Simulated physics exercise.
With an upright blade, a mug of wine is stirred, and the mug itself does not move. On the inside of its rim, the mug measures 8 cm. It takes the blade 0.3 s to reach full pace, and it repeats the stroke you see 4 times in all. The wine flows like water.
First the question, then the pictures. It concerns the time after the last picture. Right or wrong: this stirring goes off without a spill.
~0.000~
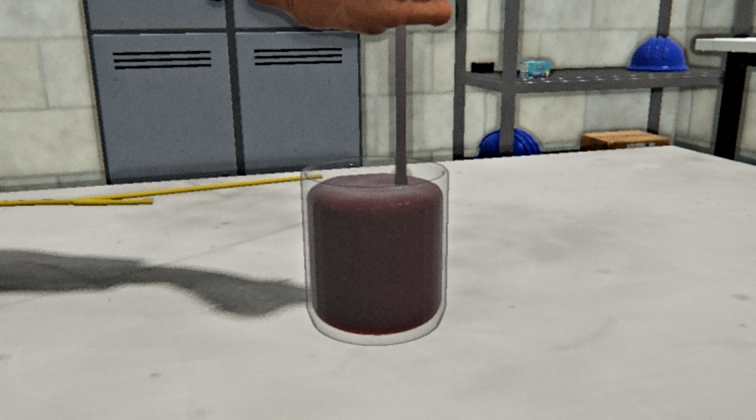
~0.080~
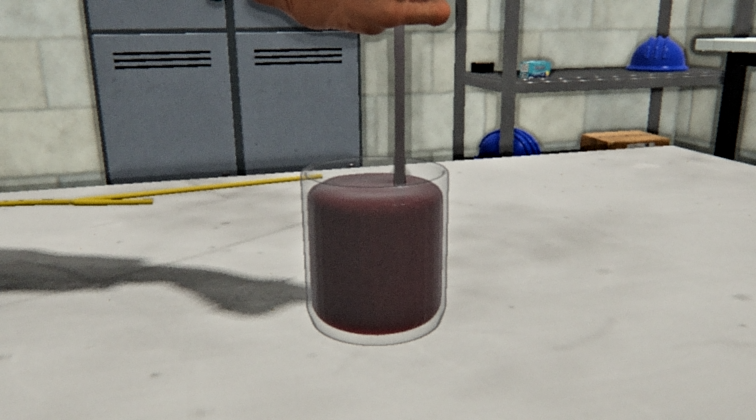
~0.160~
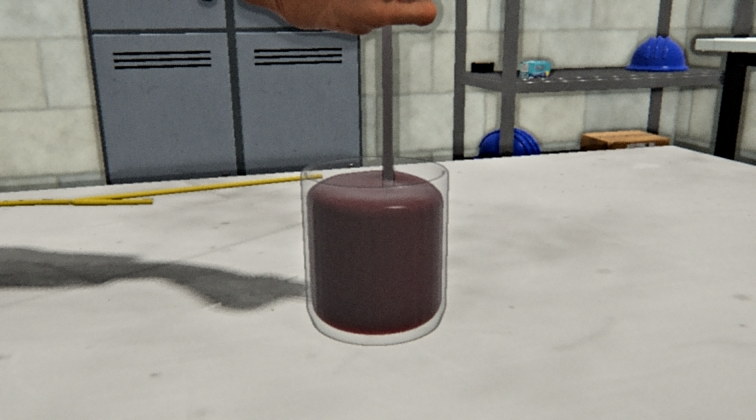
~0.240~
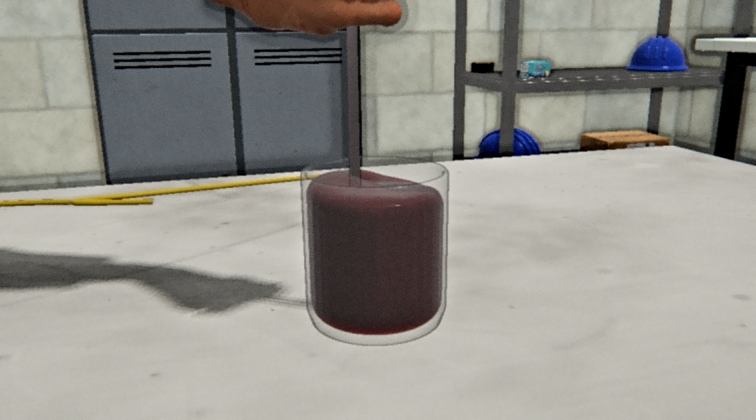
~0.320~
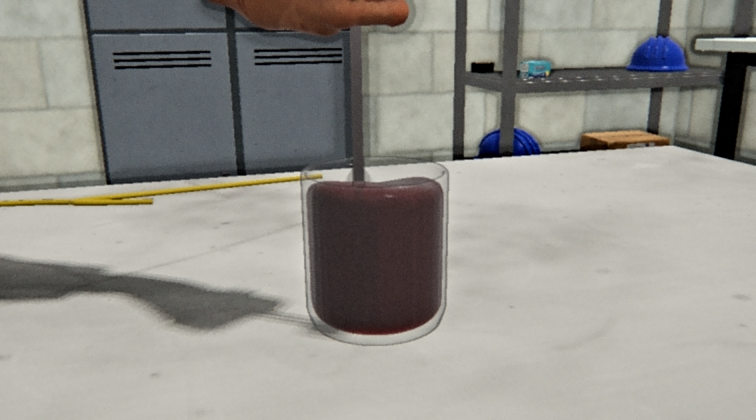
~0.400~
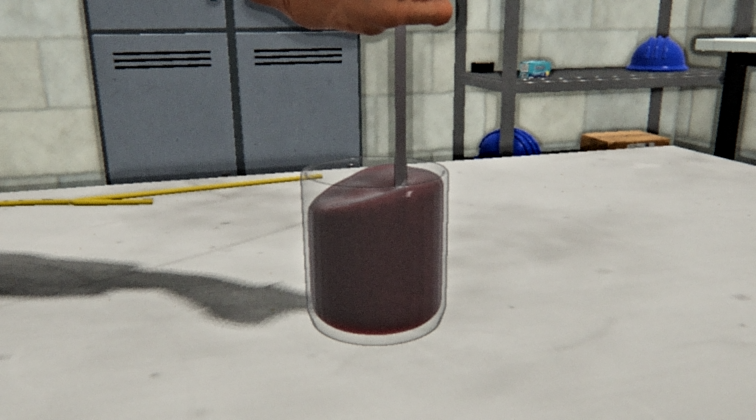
Wrong.
Then, 0.66 s in, 1 ml is over the rim.
Then, 0.93 s in, 2 ml is over the rim.
Then, 1.19 s in, 6 ml is over the rim.
Then, 1.45 s in, 6 ml is over the rim.
Finally, 6 ml is over the rim.
